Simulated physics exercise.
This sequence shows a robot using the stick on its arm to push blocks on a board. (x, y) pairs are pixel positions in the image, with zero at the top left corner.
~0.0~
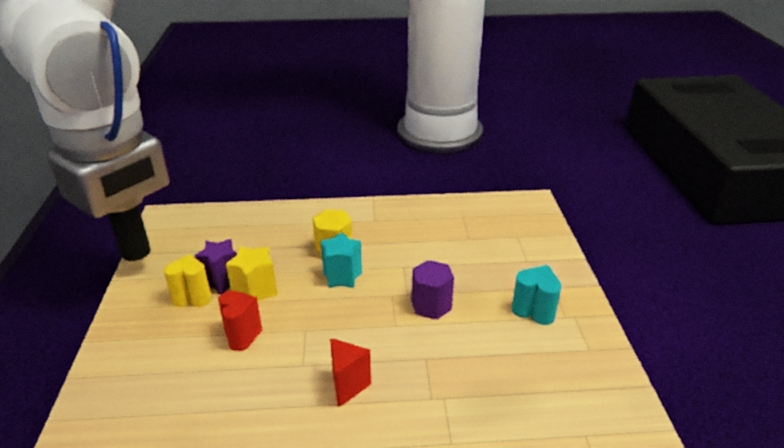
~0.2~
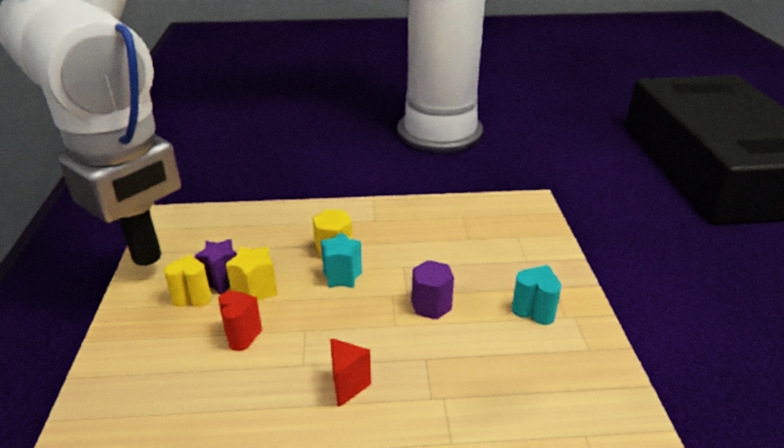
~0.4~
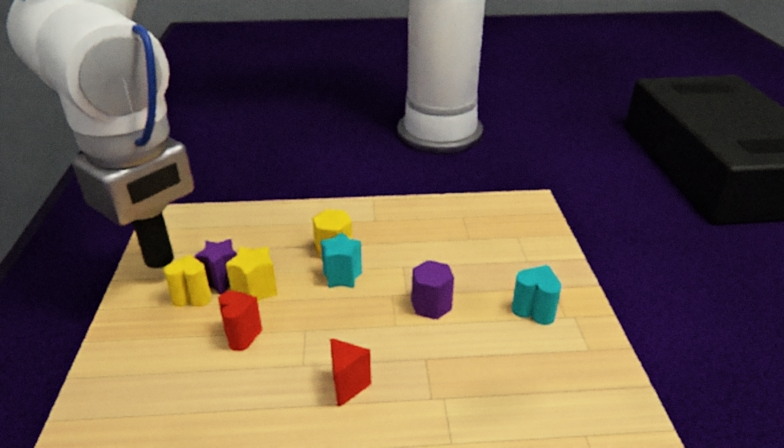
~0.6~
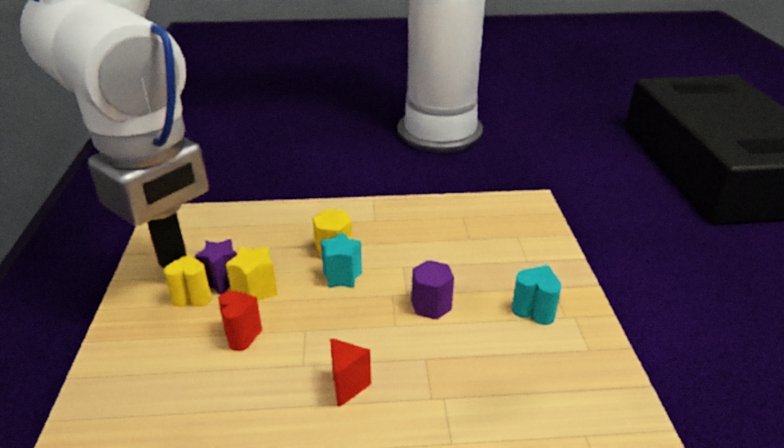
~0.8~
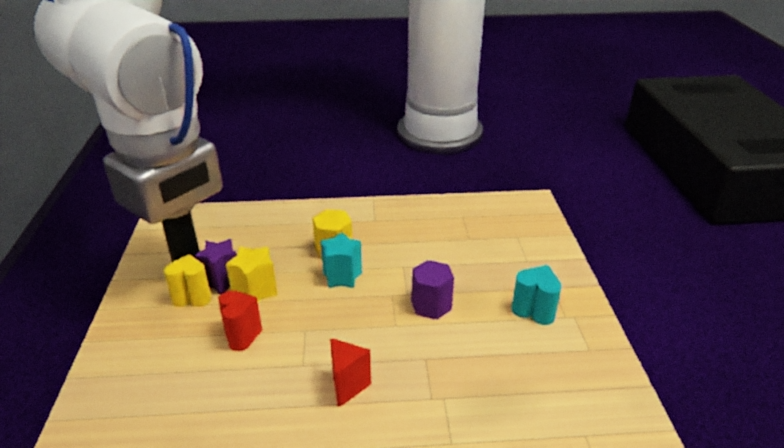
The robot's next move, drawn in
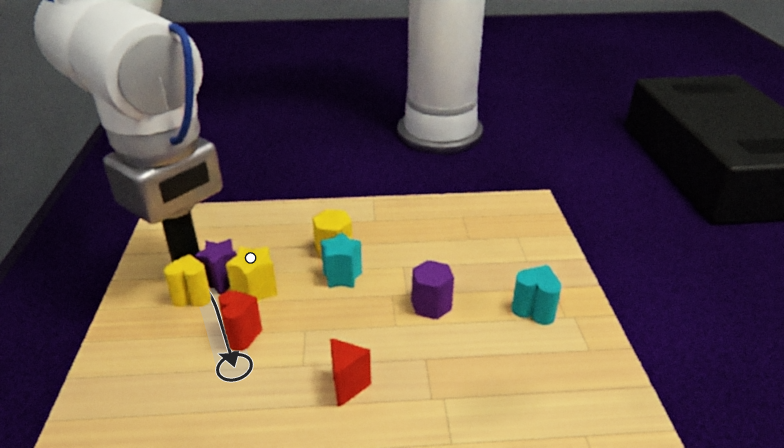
A white robot arm at the left edge slides its black stick slowly rightward behind a yellow heart-shaped block, while the blocks and camera stay still. The light wooden board, seen from above and in front, rests on dark purple cloth. It holds yellow, purple and red blocks at left, yellow and teal near centre, a red triangle in front, and purple and teal at right.
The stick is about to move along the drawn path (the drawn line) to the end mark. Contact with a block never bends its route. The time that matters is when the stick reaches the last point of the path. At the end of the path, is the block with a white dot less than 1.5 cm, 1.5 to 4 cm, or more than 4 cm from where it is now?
Travel: 1.5-4 cm.
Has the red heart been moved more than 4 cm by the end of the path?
Yes.
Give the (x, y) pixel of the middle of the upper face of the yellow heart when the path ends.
It is at (181, 298).
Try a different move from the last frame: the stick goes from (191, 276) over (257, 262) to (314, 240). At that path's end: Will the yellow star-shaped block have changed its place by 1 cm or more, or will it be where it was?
At the moment the path ends, the yellow star-shaped block no longer stands where it did.
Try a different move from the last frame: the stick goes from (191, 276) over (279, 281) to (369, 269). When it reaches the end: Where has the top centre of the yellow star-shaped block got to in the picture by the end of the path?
(353, 283)
Drawn move, from (191, 276) by way of (218, 315) to (235, 367); the dot is on the yellow star-shaped block.
The first path, step by step. One third of the way, stick at (209, 283); yellow heart at (185, 286), turned 80° clockwise; purple star-shaped block at (235, 259), turned 35° anticlockwise; yellow star-shaped block at (272, 259).
Two thirds of the way, stick at (220, 314); yellow heart at (181, 298), turned 115° clockwise; purple star-shaped block at (235, 265), turned 60° anticlockwise; red heart at (245, 312), turned 15° anticlockwise; yellow star-shaped block at (275, 259), turned 15° anticlockwise.
At the end, stick at (231, 349); yellow heart at (181, 298), turned 115° clockwise; purple star-shaped block at (235, 265), turned 60° anticlockwise; red heart at (266, 329), turned 90° anticlockwise; yellow star-shaped block at (275, 259), turned 15° anticlockwise.
